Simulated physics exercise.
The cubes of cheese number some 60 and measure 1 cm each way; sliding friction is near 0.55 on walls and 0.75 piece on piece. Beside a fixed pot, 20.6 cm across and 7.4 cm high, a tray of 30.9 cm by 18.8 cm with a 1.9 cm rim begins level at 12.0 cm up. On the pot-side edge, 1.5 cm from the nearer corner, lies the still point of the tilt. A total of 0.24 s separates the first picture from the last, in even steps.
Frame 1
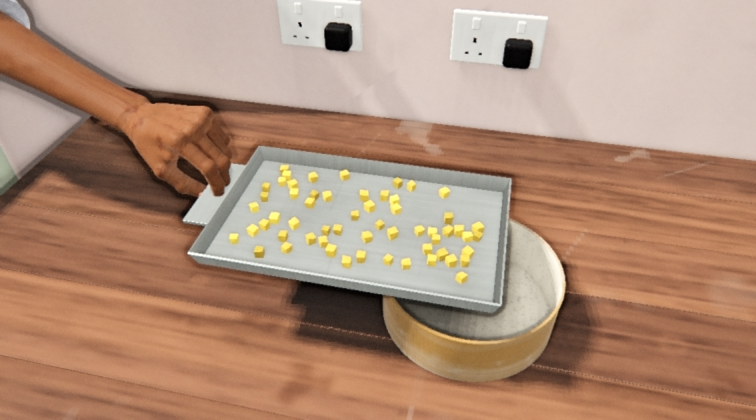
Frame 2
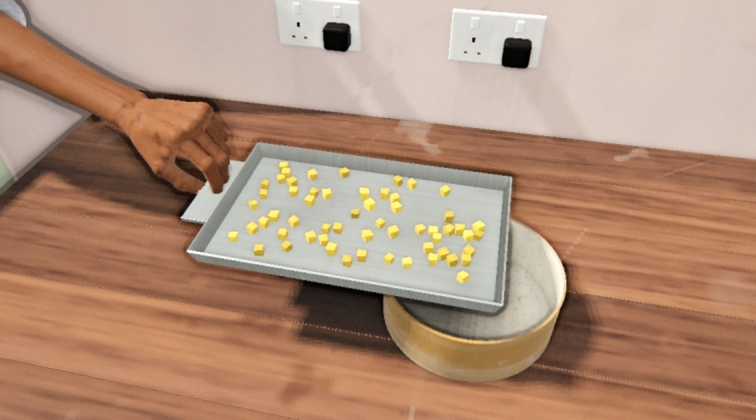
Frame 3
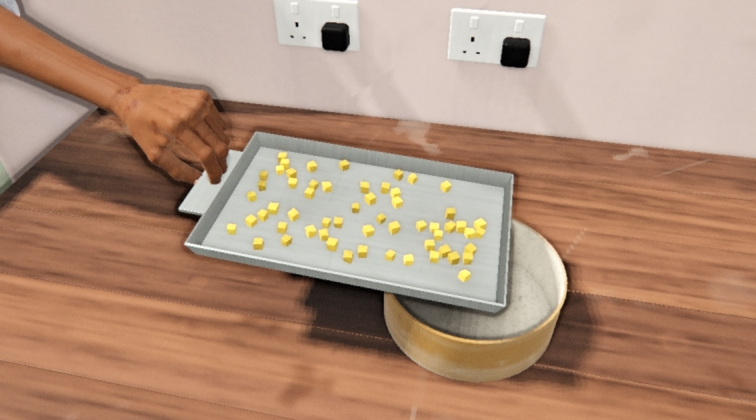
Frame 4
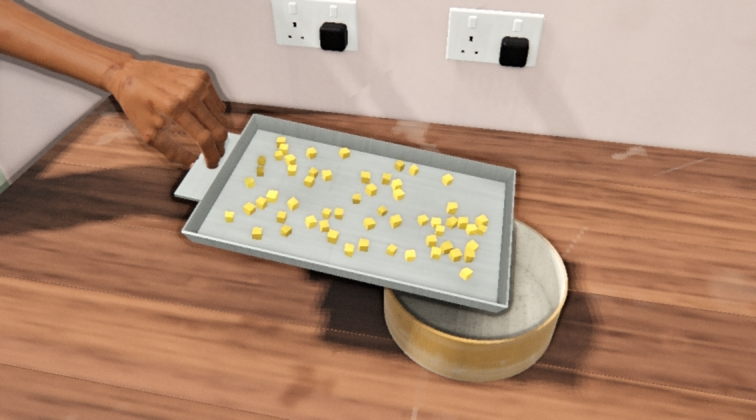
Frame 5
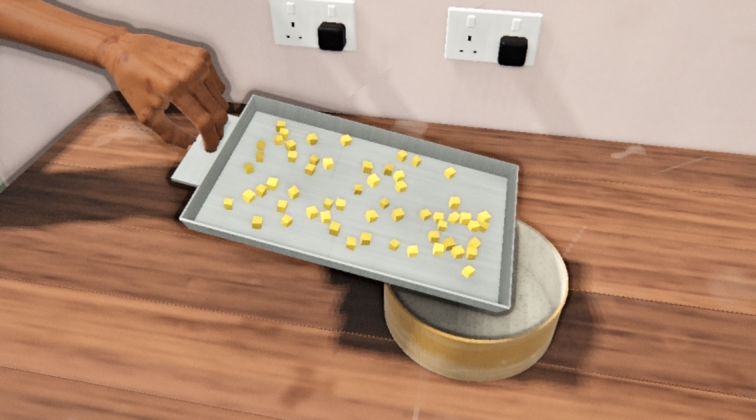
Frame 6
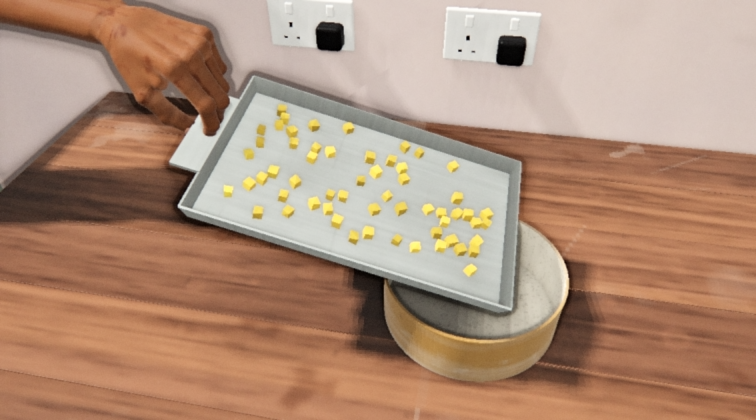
At the start, a gray metal tray scattered with small yellow cubes sits level above a wooden counter, its right end over a round pot, with a hand at its left. The hand raises the left end gradually, tilting the tray down toward the pot, while the cubes stay spread across it.
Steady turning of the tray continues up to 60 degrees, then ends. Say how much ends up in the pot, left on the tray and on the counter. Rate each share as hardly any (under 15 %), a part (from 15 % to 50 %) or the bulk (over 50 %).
Pot: Hardly any; left on the tray: A part; counter: The bulk.
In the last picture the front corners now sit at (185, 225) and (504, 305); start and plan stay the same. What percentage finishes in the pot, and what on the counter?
The pot gets 0 and the counter 70.
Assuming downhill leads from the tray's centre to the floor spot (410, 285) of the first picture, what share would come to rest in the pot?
My best guess is some 0 per cent.
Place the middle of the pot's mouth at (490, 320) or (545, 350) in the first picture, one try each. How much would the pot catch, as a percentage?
First try about 55 per cent, second try about 65 per cent.
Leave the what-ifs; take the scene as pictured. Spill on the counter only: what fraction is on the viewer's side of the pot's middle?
About 90 per cent.
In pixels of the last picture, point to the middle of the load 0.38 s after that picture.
At that moment the load's centre is around (448, 208).
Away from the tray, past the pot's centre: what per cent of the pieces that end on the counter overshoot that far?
Around 100 in a hundred.
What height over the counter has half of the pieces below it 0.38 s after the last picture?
I'd put it near 20 cm.
Then, 0.23 s after the last picture, tilt 39 degrees; the tray holds 100 %, the pot 0 %.
Then, 0.38 s after the last picture, tilt 54 degrees; the tray holds 100 %, the pot 0 %.
Then, 0.65 s after the last picture, tilt 60 degrees; the tray holds 55 %, the pot 0 %.
In the end, pot 0 %, tray 40 %, counter 60 %.
